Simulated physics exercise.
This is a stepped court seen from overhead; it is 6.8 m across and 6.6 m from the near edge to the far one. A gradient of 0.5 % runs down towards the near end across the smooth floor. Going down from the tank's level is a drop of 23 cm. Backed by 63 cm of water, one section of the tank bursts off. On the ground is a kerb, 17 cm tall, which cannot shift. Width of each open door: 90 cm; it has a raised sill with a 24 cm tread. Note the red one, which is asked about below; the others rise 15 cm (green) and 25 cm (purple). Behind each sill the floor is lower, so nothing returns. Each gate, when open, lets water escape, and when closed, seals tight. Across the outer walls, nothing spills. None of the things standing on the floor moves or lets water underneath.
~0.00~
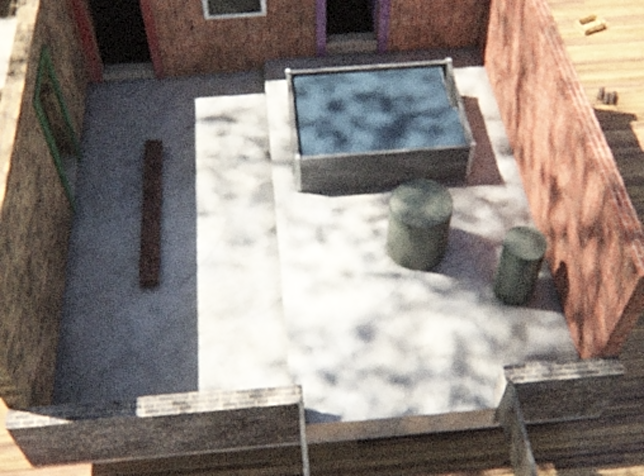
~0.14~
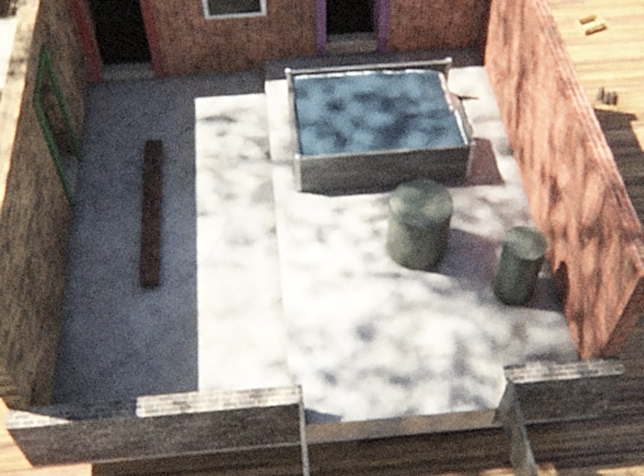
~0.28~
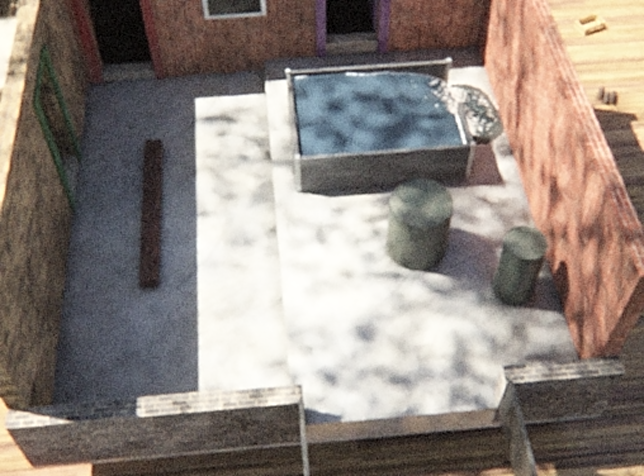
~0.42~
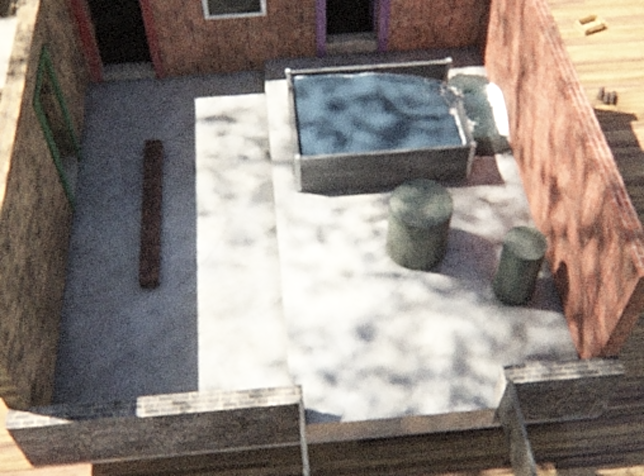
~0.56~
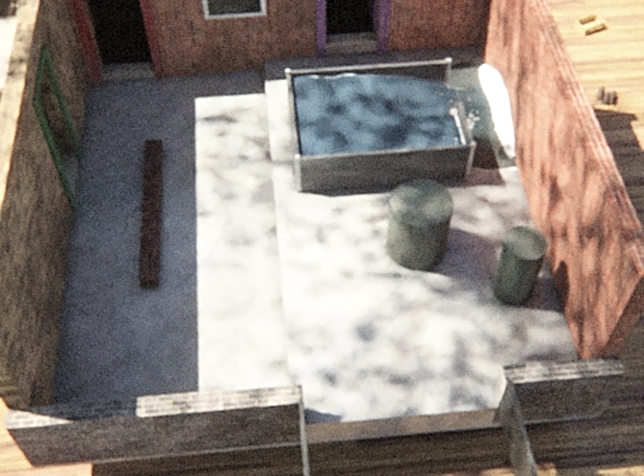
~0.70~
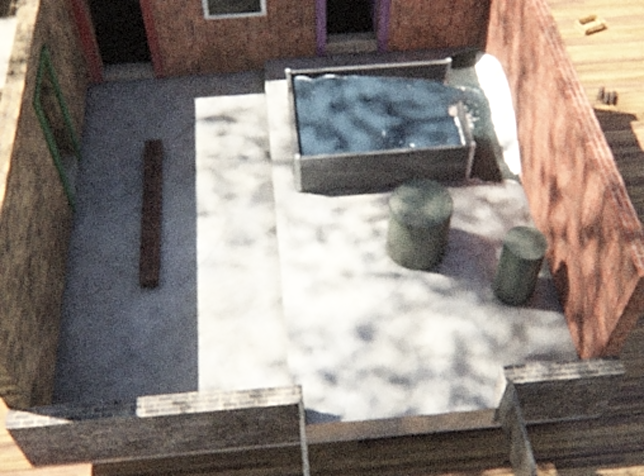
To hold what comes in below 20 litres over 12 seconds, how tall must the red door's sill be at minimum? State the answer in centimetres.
About 12 cm.
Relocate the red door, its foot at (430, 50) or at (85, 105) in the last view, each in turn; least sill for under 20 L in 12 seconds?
Around 26 and 17 cm respectively.
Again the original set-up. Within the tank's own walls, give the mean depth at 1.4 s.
About 48 cm.
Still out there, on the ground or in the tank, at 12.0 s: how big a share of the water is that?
I'd say near 86 per cent is still there.
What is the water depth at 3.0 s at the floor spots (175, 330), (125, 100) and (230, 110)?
Depths of roughly 0 cm, 0 cm and 5 cm, in that order.
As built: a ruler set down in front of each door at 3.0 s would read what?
Green door: 0 cm; red door: 0 cm; purple door: 8 cm.
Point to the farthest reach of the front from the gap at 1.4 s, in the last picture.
Lab note: Front tip approx. (541, 268).
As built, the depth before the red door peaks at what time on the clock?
Around 6.5 seconds.
After 1.4 s water covers 10 % of the floor, deepest (52 cm) near (472, 50); it has not reached the red door.
After 3.0 s water covers 35 % of the floor, deepest (37 cm) near (472, 50); it has not reached the red door.
After 12.0 s water covers 85 % of the floor, deepest (15 cm) near (223, 422); 8 cm at the red door, 7 litres in over its 15 cm sill.
At the red door as built, the water arrived by 3.3 s and peaked near 14 cm at 6.4 s.
Run again over the same 12 s with other heights there, 32 litres in over 10.5 cm, 10 litres over 14 cm. The limit of 20 litres is kept from about 12 cm up.
